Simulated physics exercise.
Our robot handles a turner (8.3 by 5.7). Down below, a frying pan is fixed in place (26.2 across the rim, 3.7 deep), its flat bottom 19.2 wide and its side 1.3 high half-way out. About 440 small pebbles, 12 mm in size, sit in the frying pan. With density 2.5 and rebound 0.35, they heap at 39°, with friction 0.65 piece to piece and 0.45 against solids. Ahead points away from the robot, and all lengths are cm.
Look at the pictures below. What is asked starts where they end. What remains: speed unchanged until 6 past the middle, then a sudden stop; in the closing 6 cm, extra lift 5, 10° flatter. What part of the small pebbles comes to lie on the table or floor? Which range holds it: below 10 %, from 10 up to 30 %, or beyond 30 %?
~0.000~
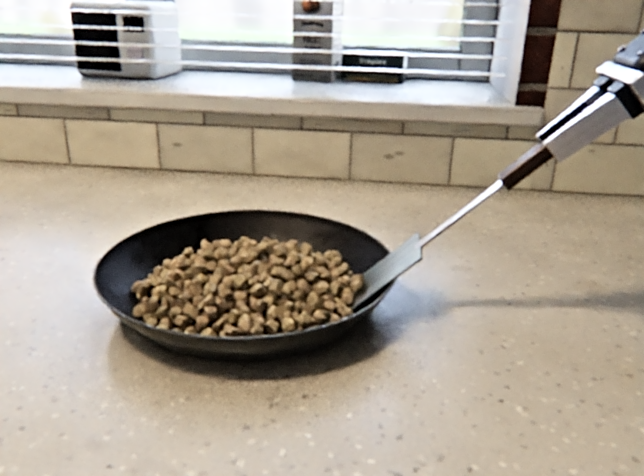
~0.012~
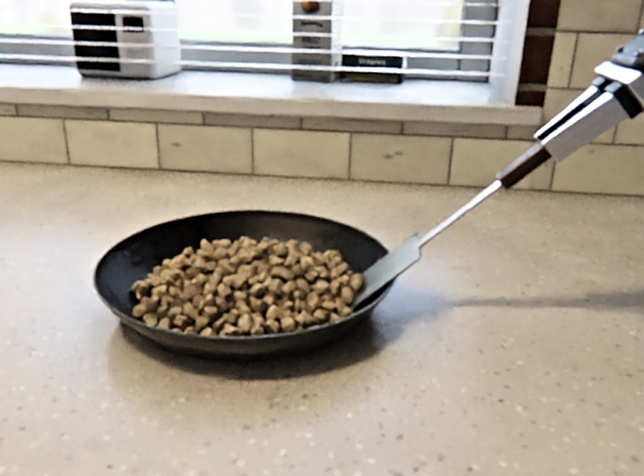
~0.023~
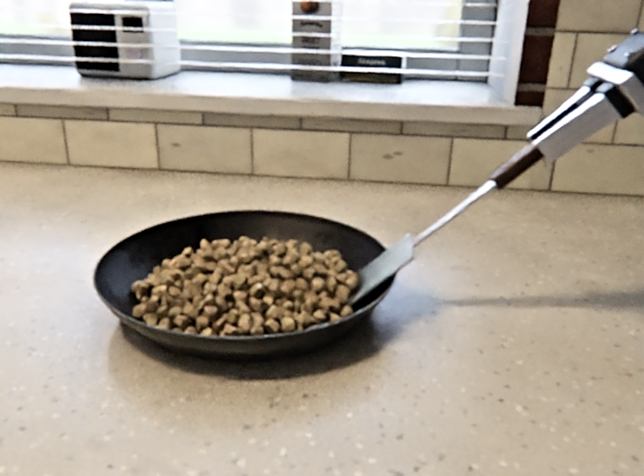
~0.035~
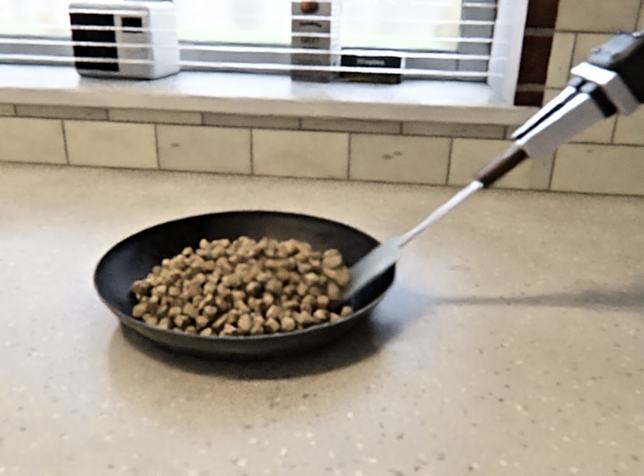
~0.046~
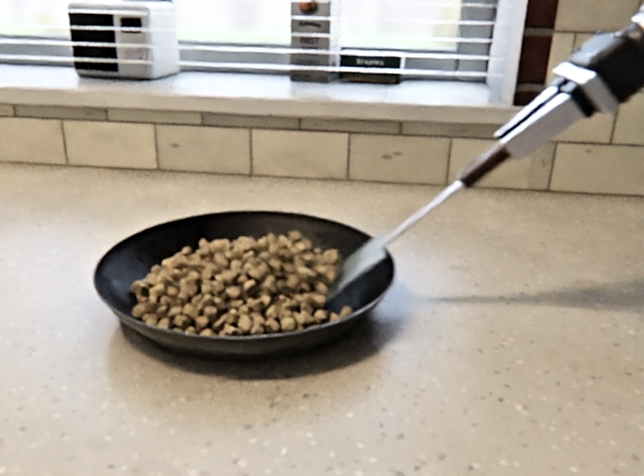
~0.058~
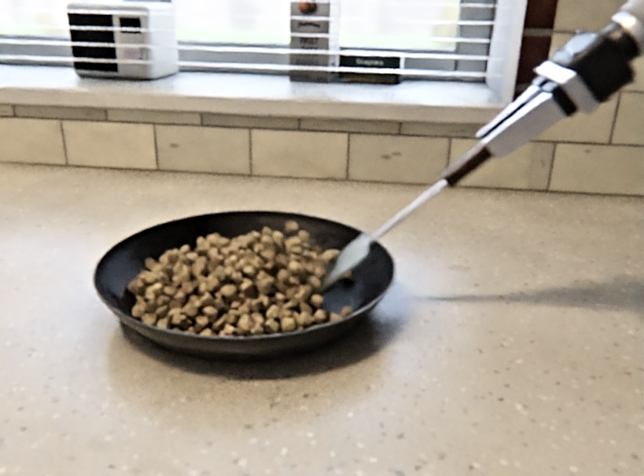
The range from 10 up to 30 %.
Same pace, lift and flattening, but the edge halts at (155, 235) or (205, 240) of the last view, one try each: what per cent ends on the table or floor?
Around 20 per cent for the first try and 10 per cent for the second.
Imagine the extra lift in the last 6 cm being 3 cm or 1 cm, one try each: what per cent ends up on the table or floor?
Result, in order: Approx. 15 % and 5 %.
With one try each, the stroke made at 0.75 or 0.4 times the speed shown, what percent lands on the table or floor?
Close to 10 and 0 percent respectively.
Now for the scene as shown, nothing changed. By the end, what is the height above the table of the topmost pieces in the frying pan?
Roughly 4.5 centimetres.
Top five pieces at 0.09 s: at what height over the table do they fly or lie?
About 7 centimetres.
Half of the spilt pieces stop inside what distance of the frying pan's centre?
About 34 cm out from the centre.
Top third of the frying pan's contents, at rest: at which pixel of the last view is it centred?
Roughly at (173, 267).
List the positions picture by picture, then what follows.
The first picture shows the turner top edge at (421, 245), sloping 44°; upper third of the load around (252, 273), from x 140 to 360, top at y 240; 438 in the frying pan.
The second picture shows the turner top edge at (419, 245), sloping 44°; upper third of the load around (253, 273), from x 140 to 355, top at y 240.
The third picture shows the turner top edge at (413, 245), sloping 44°; upper third of the load around (253, 272), from x 140 to 355, top at y 240.
The fourth picture shows the turner top edge at (400, 244), sloping 44°; upper third of the load around (257, 271), from x 140 to 350, top at y 240.
The fifth picture shows the turner top edge at (384, 244), sloping 44°; upper third of the load around (255, 266), from x 140 to 345, top at y 240.
The sixth picture shows the turner top edge at (368, 243), sloping 44°; upper third of the load around (246, 262), from x 135 to 345, top at y 230; 438 in the frying pan.
After 0.09 s, sloping 44°, highest piece 7 above the table; 438 in the frying pan.
After 0.11 s, sloping 41°, highest piece 9 above the table; 437 in the frying pan, 1 on the blade or in flight.
After 0.33 s, sloping 34°, highest piece 7 above the table; 376 in the frying pan, 47 on the table or floor, 15 on the blade or in flight.
After 1.38 s, sloping 34°, highest piece 4 above the table; 376 in the frying pan, 62 on the table or floor.
In the end, 376 in the frying pan, 62 on the table or floor. That is 14 % on the table or floor.
